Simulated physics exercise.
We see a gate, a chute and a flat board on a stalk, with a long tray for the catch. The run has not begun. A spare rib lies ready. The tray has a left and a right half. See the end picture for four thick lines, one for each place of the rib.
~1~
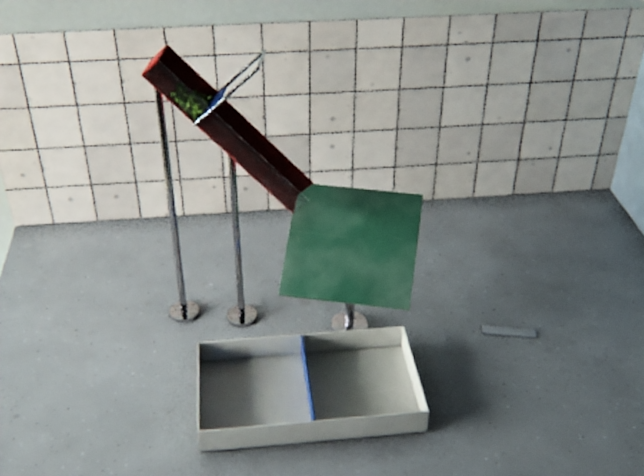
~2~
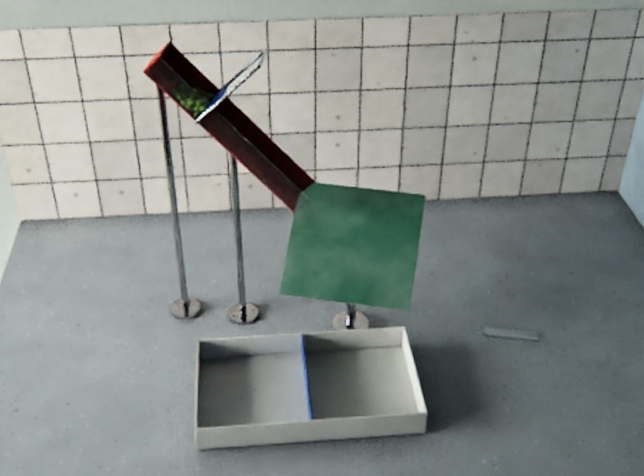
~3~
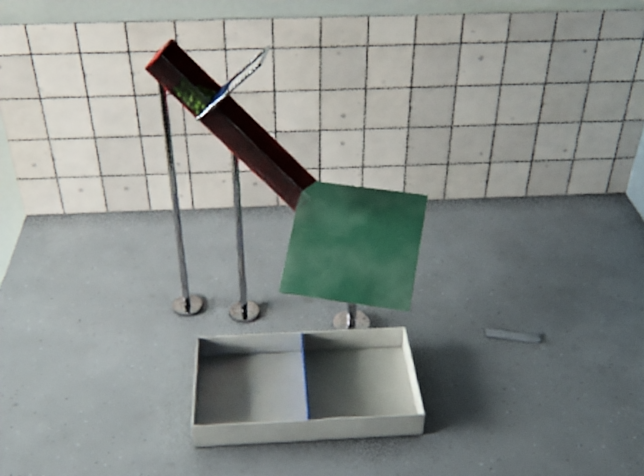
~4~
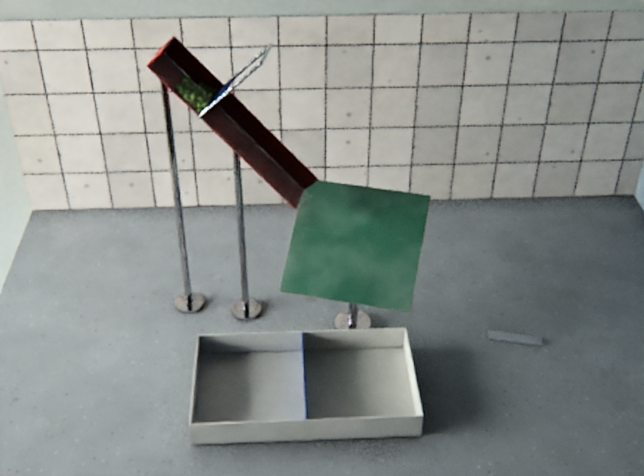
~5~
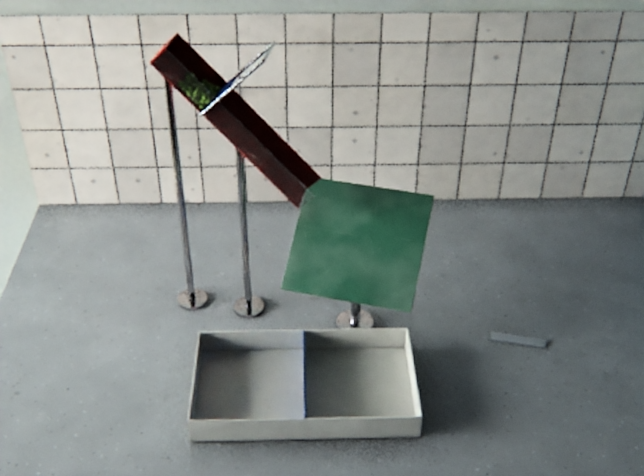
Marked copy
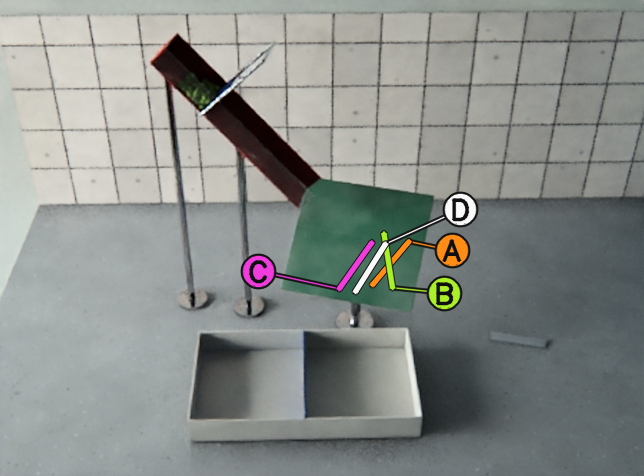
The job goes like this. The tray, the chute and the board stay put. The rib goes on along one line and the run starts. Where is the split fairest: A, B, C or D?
The best line is C.
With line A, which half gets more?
Right.
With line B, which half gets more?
More lands on the right.
On the marked copy, line A from (409, 241) to (372, 284); line B from (383, 233) to (392, 287); line C from (371, 242) to (339, 288); line D from (385, 244) to (355, 291).
For line A, of what is caught, just a few in the left half, almost all in the right.
For line B, of what is caught, just a few in the left half, almost all in the right.
For line C, of what is caught, roughly a third in the left half, roughly two thirds in the right.
For line D, of what is caught, just a few in the left half, almost all in the right.
